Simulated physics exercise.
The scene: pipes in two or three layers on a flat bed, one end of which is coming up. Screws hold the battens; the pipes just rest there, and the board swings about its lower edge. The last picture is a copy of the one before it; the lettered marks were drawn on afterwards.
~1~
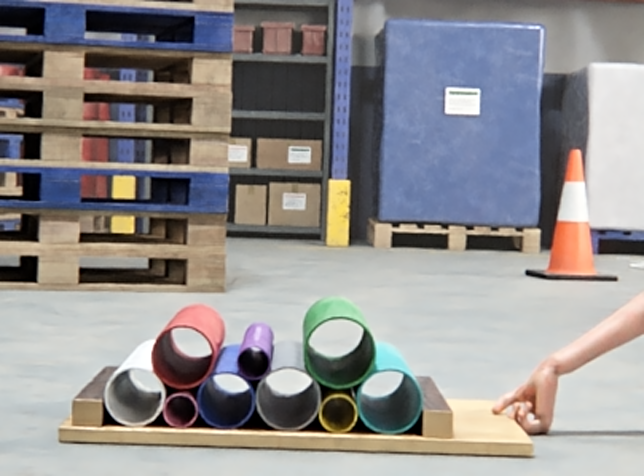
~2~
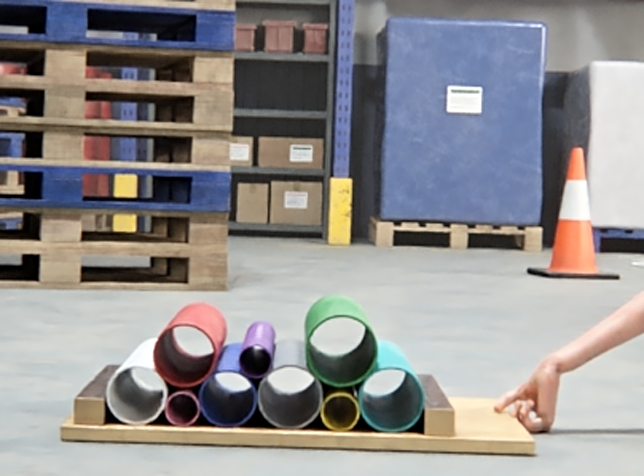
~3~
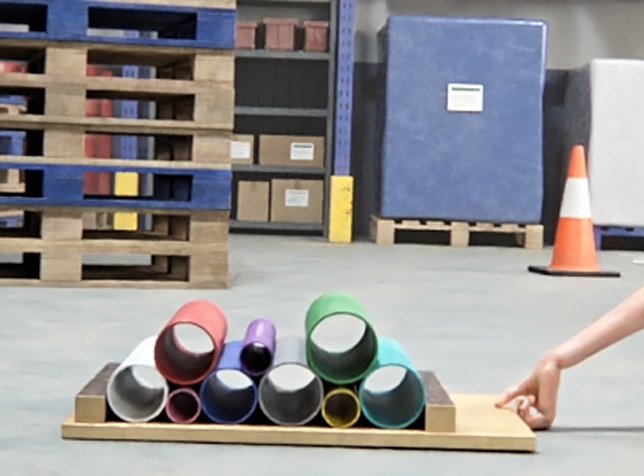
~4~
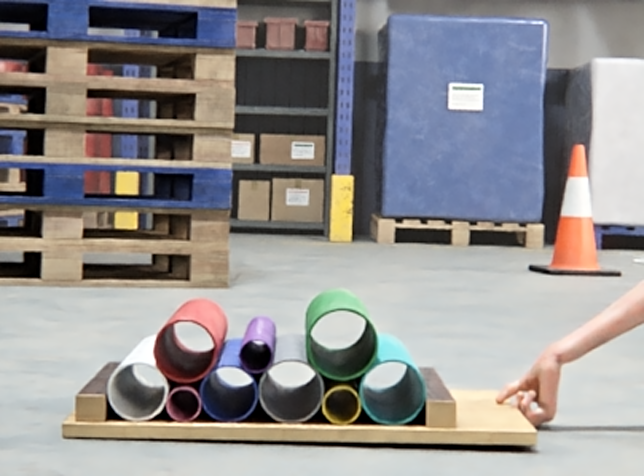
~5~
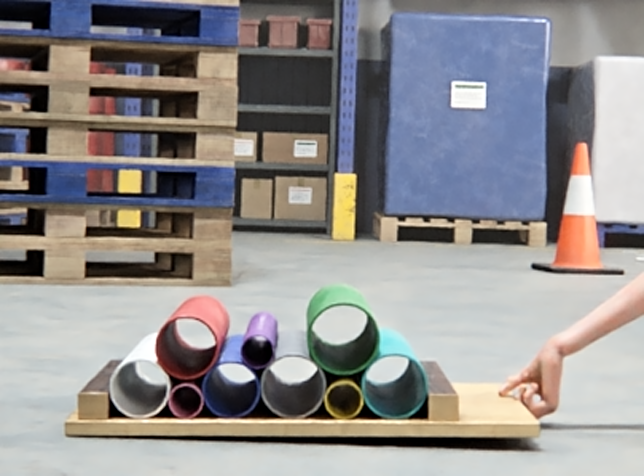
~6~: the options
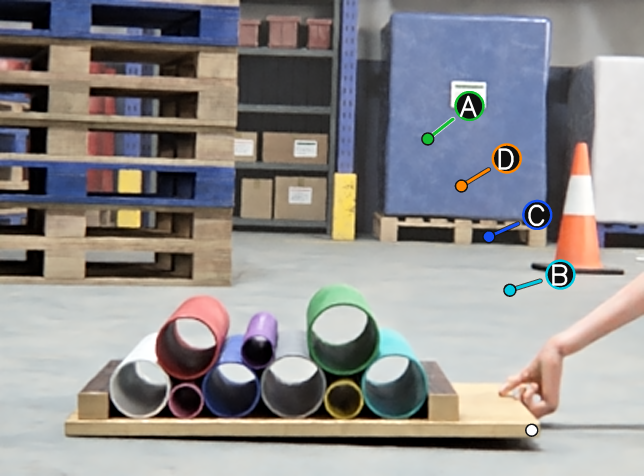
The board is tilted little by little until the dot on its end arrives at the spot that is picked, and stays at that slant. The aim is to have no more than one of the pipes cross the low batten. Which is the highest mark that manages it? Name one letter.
At most to A.
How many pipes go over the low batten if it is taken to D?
With D, none.
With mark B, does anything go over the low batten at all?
No.
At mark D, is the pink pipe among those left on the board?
The pink pipe: Yes.
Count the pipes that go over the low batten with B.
With B, none.
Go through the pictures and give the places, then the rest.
The first picture shows pink pipe (180, 410); blue pipe (226, 400); grey pipe (288, 399).
The second picture shows grey pipe (290, 397); yellow pipe (340, 412).
The third picture shows board (300, 402); yellow pipe (341, 409); turquoise pipe (392, 396); white pipe (137, 393).
The fourth picture shows board (300, 400); white pipe (138, 391); pink pipe (184, 405).
The fifth picture shows board (303, 395); white pipe (140, 388); pink pipe (186, 401).
On the marked copy, A at (428, 139); B at (510, 290); C at (489, 237); D at (461, 186); the white dot at (531, 430).
Following A. Soon after the start, board at 21°.
Later, board at 40°.
In the end, board at 40°, none over the low batten.
As for the rest, B none over the low batten; C none over the low batten; D none over the low batten.
